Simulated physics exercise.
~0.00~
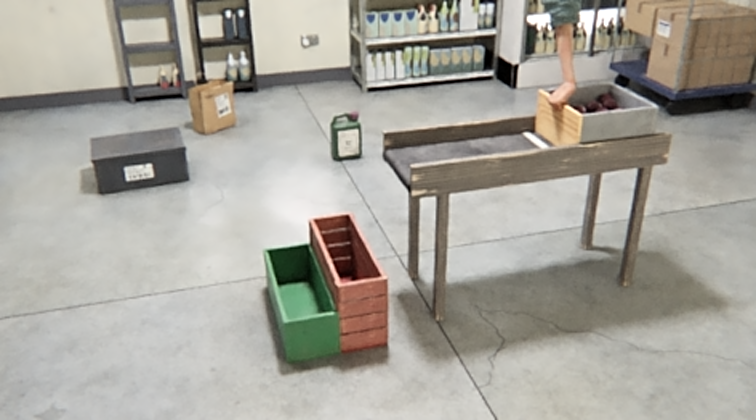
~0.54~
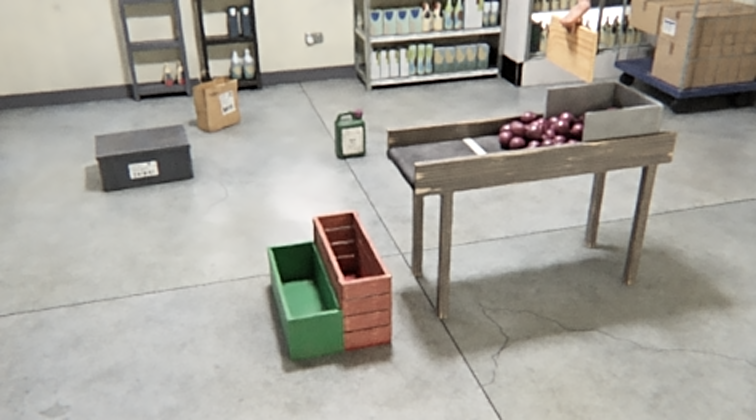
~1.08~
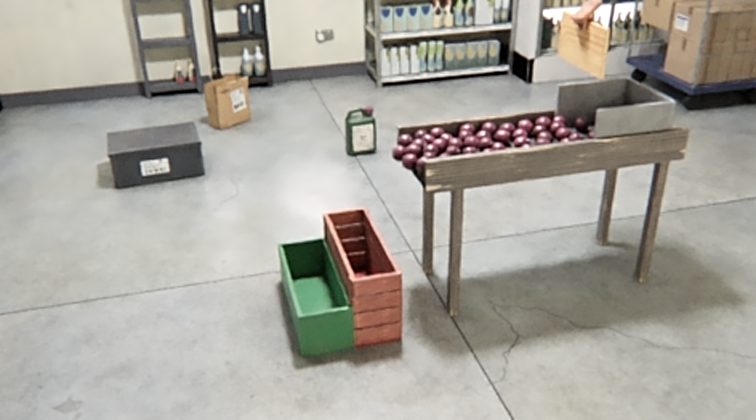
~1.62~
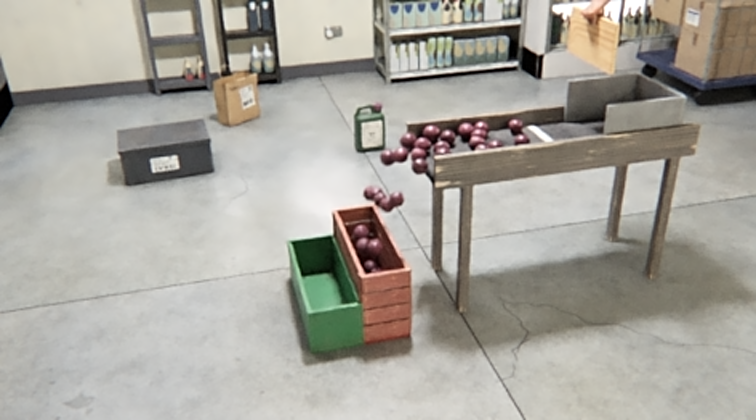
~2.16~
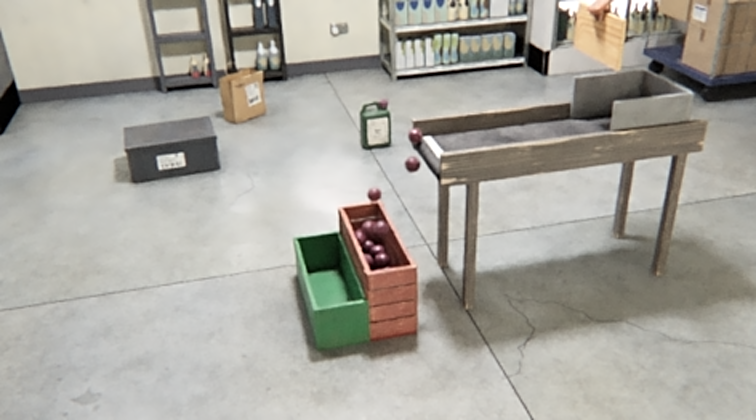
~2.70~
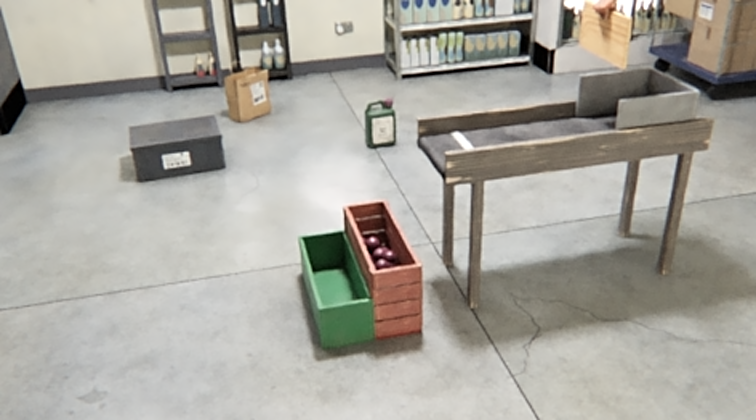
Dark red onions spilled out of a grey pen when a hand lifted its wooden gate, rode left along a belt on a wooden table, and tumbled off the end into the red box, leaving the belt empty and the green bin beside it unused.
